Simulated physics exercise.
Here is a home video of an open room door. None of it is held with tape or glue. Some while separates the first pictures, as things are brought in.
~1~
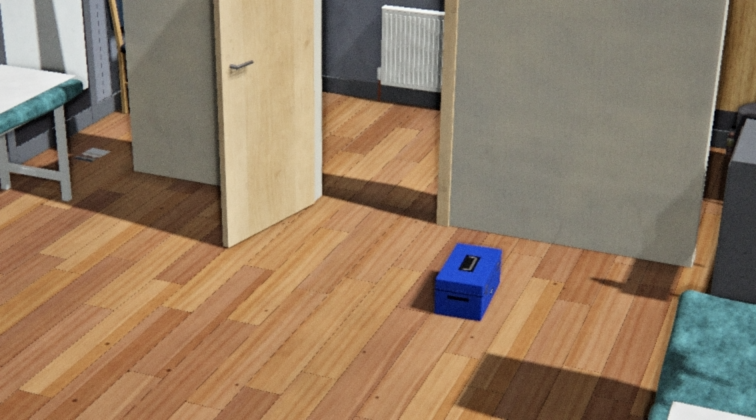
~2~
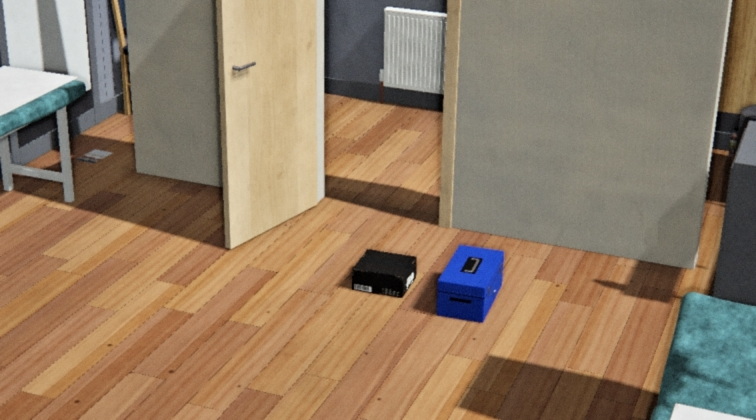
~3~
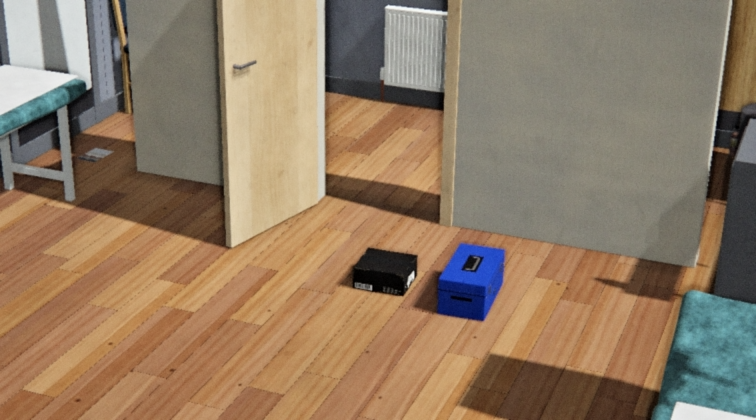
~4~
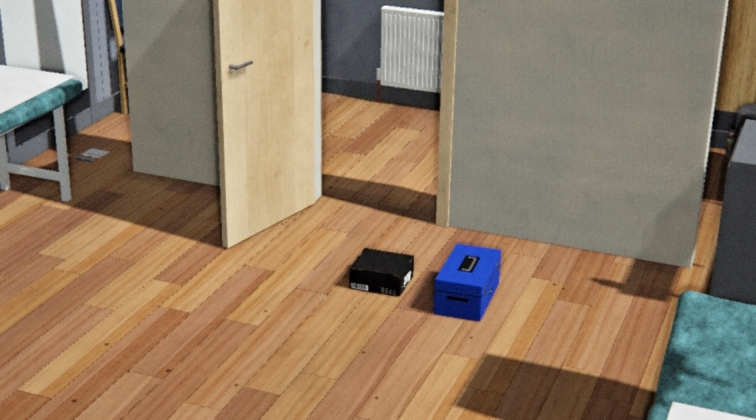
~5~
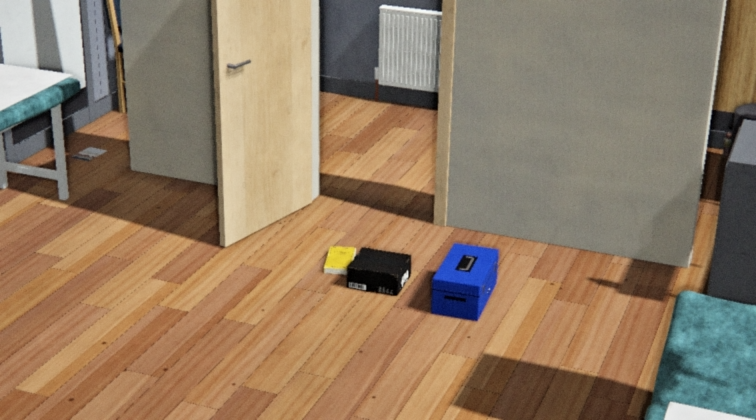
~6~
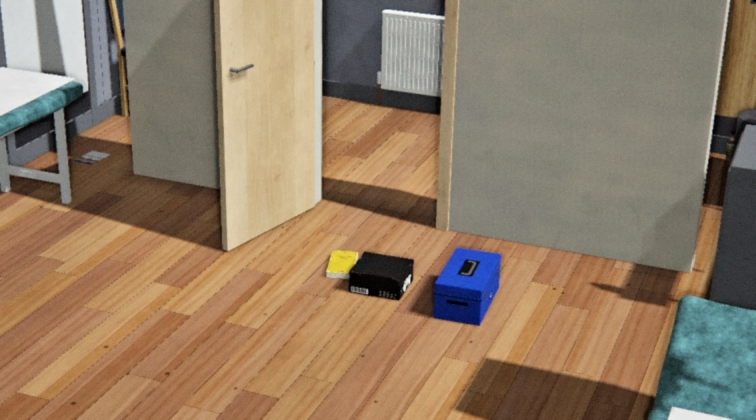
A blue toolbox sat on the wooden floor near a wide-open door, then a black parcel appeared to its left, and later a yellow book beside that; the door stayed still throughout.
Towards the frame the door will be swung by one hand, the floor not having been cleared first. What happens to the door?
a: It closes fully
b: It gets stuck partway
Answer: A.
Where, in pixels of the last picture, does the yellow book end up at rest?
At about (371, 265).
Then, 0.70 s later than the last frame, open by 82°.
Then, 1.20 s later than the last frame, open by 51°; yellow book moved a little near (360, 265); black parcel moved a little.
Then, 1.30 s later than the last frame, open by 46°; yellow book moved a little near (367, 265); black parcel moved a little.
Then, 1.80 s later than the last frame, open by 15°; yellow book moved a little near (370, 265); black parcel moved a little.
When it is over, open by 0°; moved from the start, yellow book; the other 2 as before. End places, in pixels of the last picture, yellow book near (370, 265).
